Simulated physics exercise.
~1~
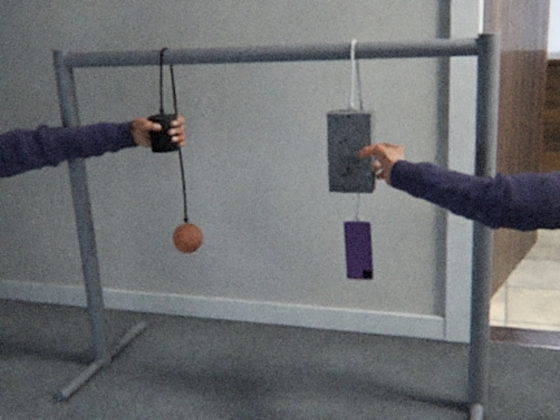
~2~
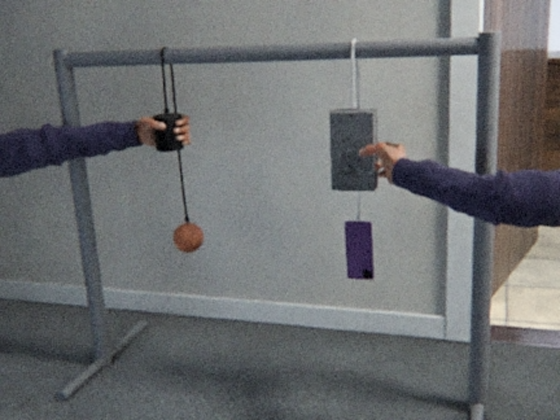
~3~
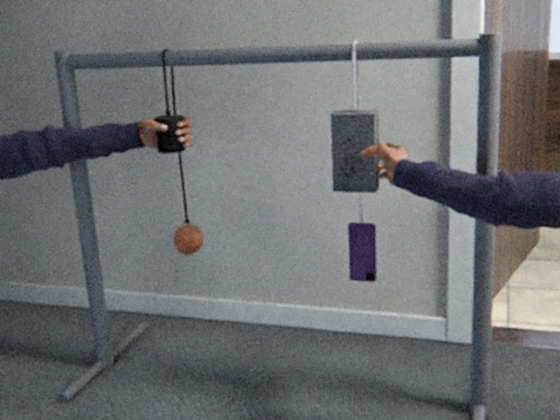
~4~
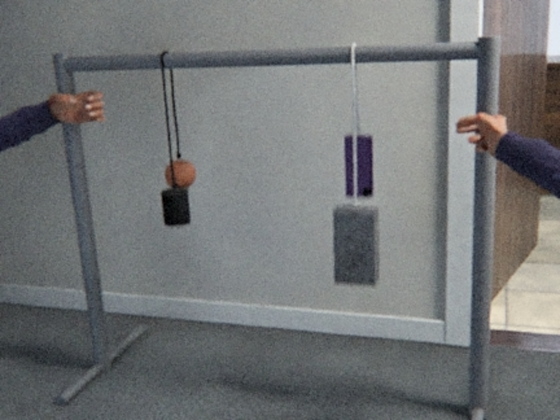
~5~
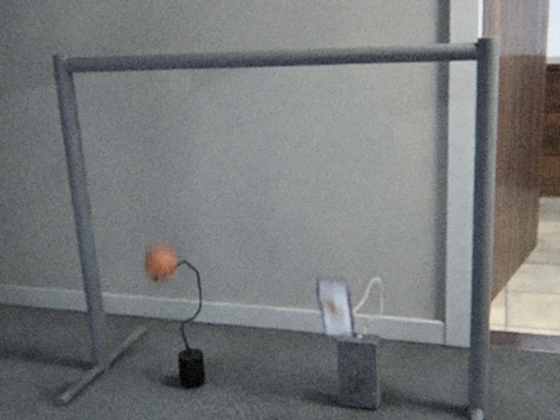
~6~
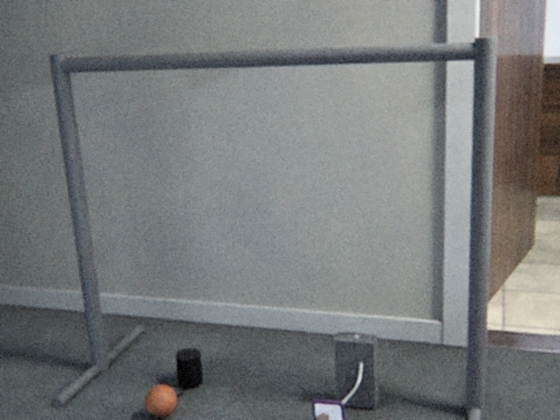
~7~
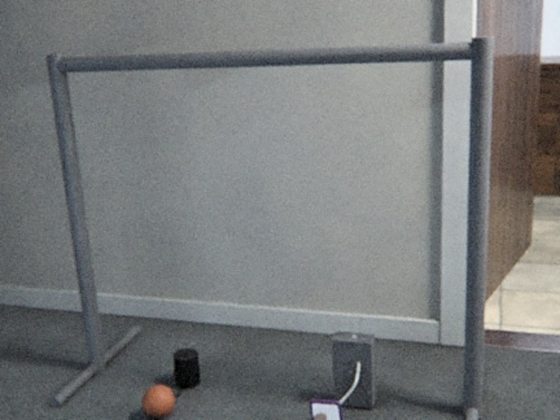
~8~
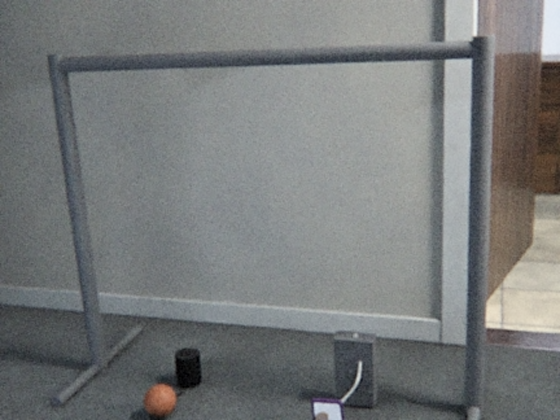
Two hands releasing a black cylinder and a gray block roped over a metal bar, both dropping upright beside an orange and phone.
